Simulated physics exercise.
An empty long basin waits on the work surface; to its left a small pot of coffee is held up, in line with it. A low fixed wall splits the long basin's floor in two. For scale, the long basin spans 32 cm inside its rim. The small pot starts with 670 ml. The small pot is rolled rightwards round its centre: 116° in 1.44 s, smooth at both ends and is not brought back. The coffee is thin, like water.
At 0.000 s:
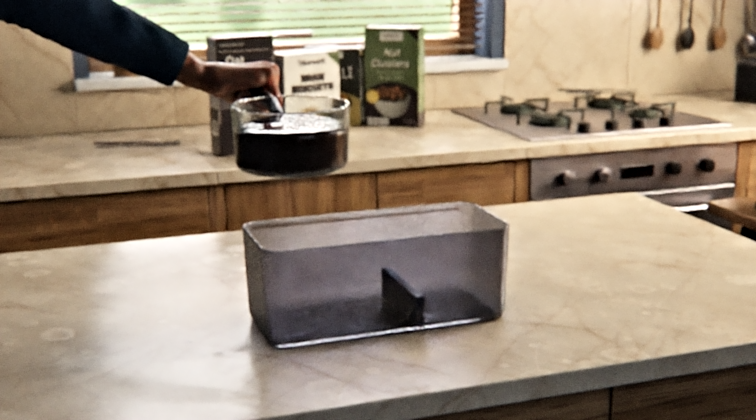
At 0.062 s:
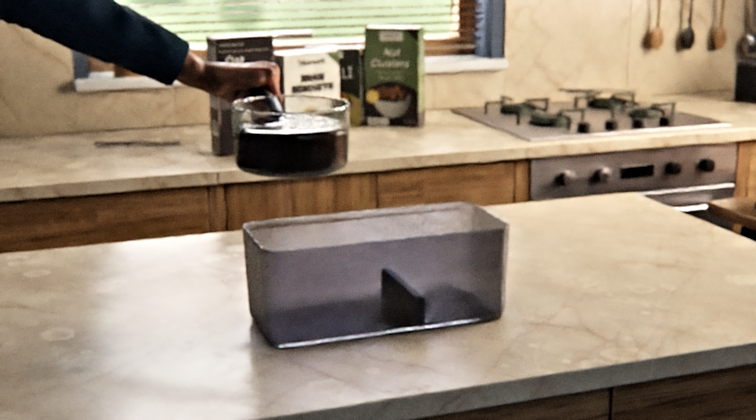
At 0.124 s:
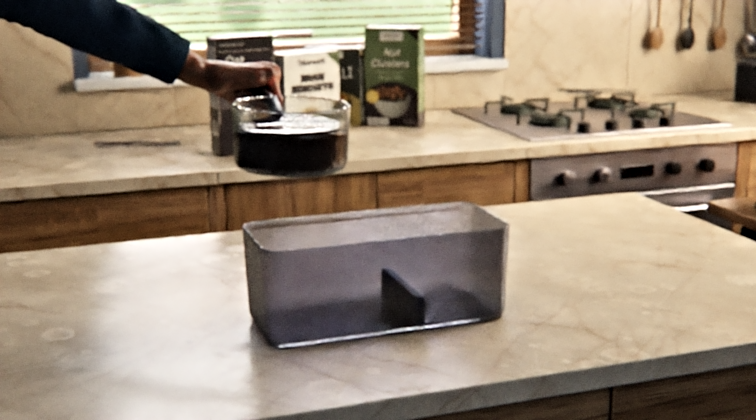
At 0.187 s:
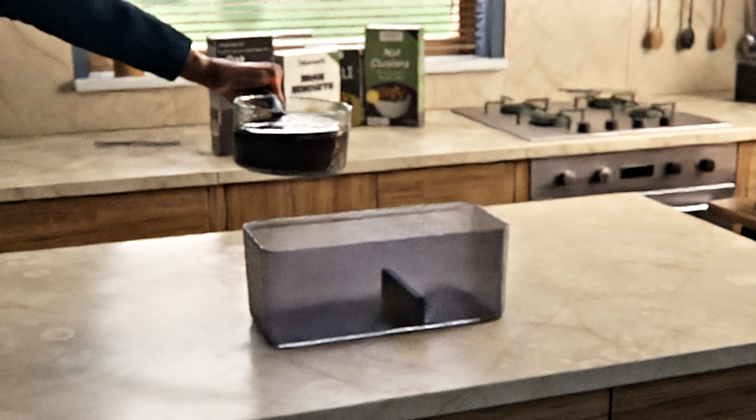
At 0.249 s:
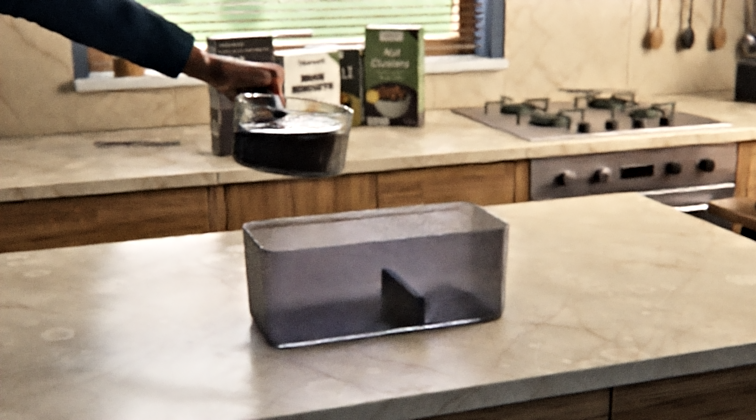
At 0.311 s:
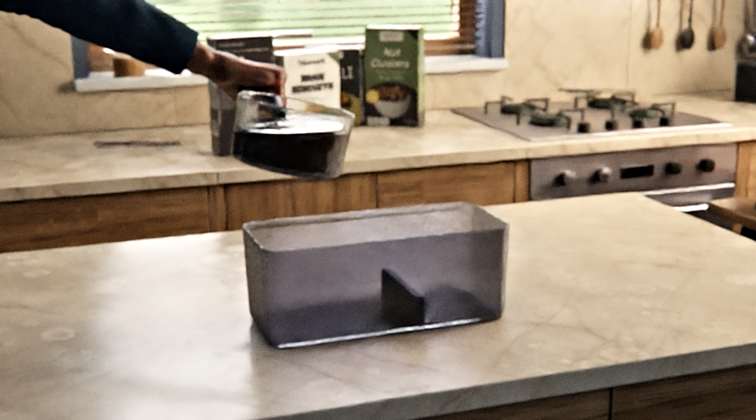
A hand holds a small pot of dark coffee and tilts it slightly to the right.
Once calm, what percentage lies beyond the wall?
Roughly 37 per cent is past the wall.
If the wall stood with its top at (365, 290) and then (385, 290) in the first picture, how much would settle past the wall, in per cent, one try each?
First 75, then 60 per cent.
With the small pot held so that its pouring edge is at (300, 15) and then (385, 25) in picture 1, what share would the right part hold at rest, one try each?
In turn about 5 and 85 per cent.
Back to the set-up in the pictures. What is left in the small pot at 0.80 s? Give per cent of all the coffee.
Near 58 in a hundred.
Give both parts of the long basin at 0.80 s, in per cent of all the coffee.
Some 9 per cent left and 5 right.
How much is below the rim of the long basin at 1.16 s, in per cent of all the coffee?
Near 84 in a hundred.
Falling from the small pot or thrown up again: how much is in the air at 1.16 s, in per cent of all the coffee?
About 7 per cent.
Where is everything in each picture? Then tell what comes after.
In the first picture, it leans 0°; its right rim is at (346, 103); the coffee meets the walls at (236, 129) and (342, 121); the long basin's rim runs from (252, 239) to (490, 215); the wall's top is at (402, 282).
In the second picture, it leans 1°; its right rim is at (346, 103); the coffee meets the walls at (236, 128) and (342, 122).
In the third picture, it leans 2°; its right rim is at (347, 105); the coffee meets the walls at (236, 128) and (343, 122).
In the fourth picture, it leans 5°; its right rim is at (348, 107); the coffee meets the walls at (236, 128) and (343, 123).
In the fifth picture, it leans 8°; its right rim is at (349, 111); the coffee meets the walls at (236, 128) and (343, 122).
In the sixth picture, it leans 13°; its right rim is at (350, 116); the coffee meets the walls at (236, 129) and (345, 122).
Then, 0.80 s in, the tilt is 68° and 59 per cent is still to pour, 9 is left of the wall and 5 right of it.
Then, 1.16 s in, the tilt is 105° and 8 per cent is still to pour, 49 is left of the wall and 36 right of it.
Then, 1.53 s in, the tilt is 116° and 0 per cent is still to pour, 62 is left of the wall and 37 right of it.
Then, 1.94 s in, the tilt is 116° and 0 per cent is still to pour, 62 is left of the wall and 37 right of it.
Finally, 62 per cent lies left of the wall, 37 right of it and 1 outside.
